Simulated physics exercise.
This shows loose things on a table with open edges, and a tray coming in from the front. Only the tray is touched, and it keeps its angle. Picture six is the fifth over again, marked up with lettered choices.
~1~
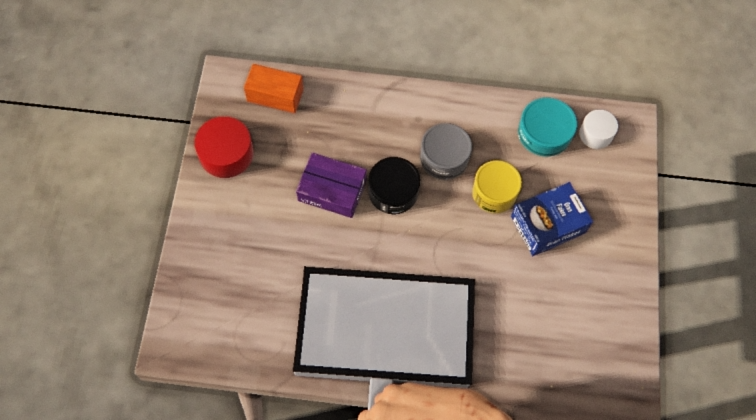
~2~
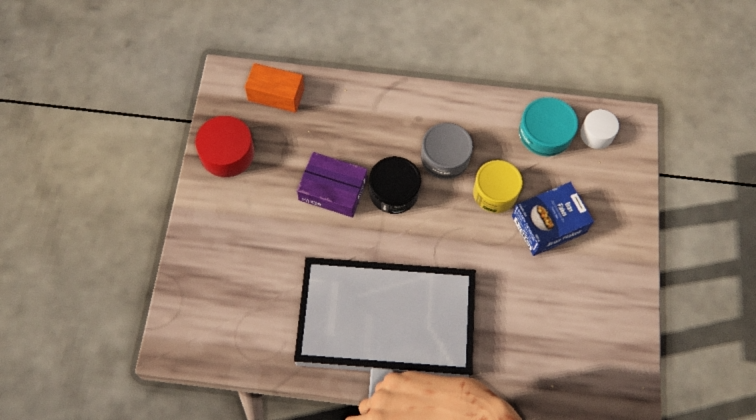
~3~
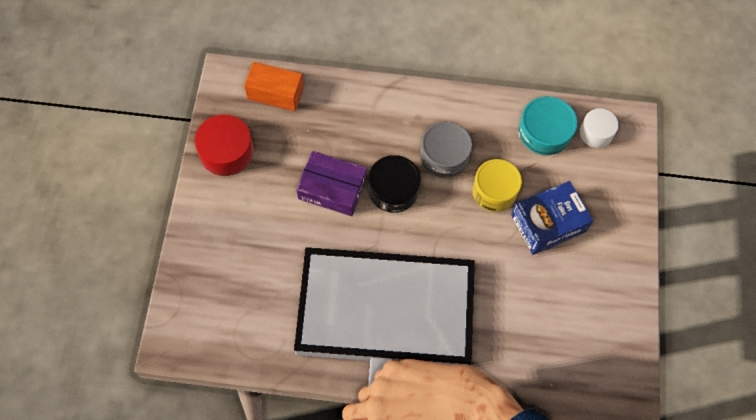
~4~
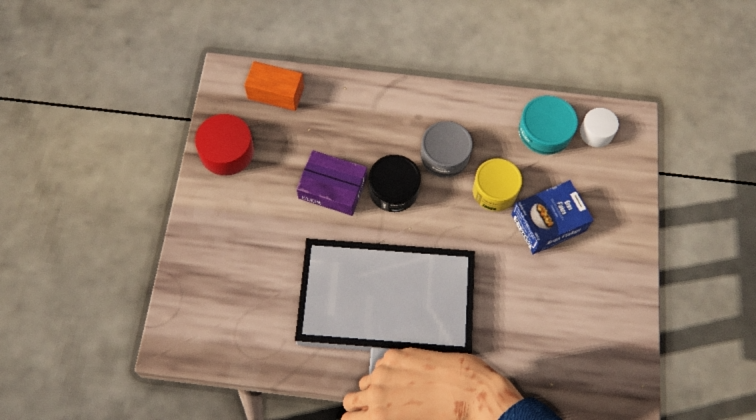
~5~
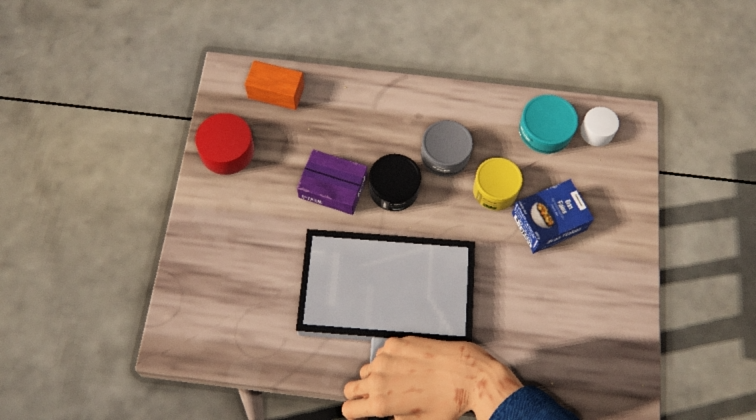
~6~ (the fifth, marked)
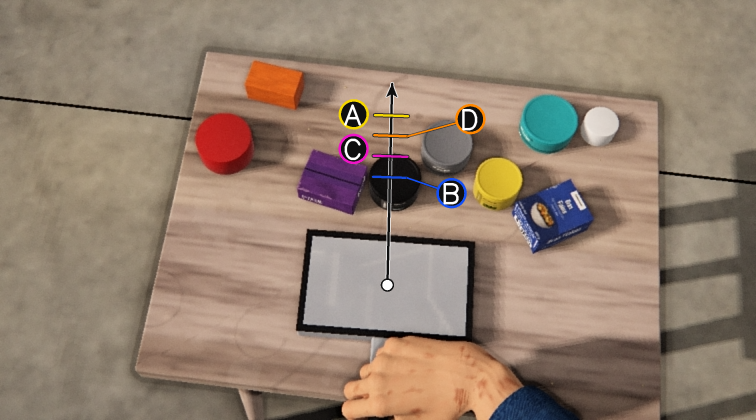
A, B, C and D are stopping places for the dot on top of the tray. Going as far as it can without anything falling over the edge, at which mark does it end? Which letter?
D is the last safe stop.
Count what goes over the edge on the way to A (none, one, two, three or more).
Three or more.
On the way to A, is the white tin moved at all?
No.
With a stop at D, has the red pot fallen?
No.
On the marked copy, A at (392, 116); B at (390, 178); C at (390, 156); D at (391, 136); the arrow from (387, 285) to (392, 84); the white dot at (387, 285).
Following D. Soon after the start, tray (388, 232); black jar (396, 161); purple box (333, 160).
Later, tray (389, 178); grey tub (448, 114); black jar (398, 111).
In the end, tray (391, 140); grey tub (449, 78); black jar (400, 75); nothing has fallen.
As for the rest, A drops the purple box, black jar and grey tub; B is safe but short; C is safe but short.
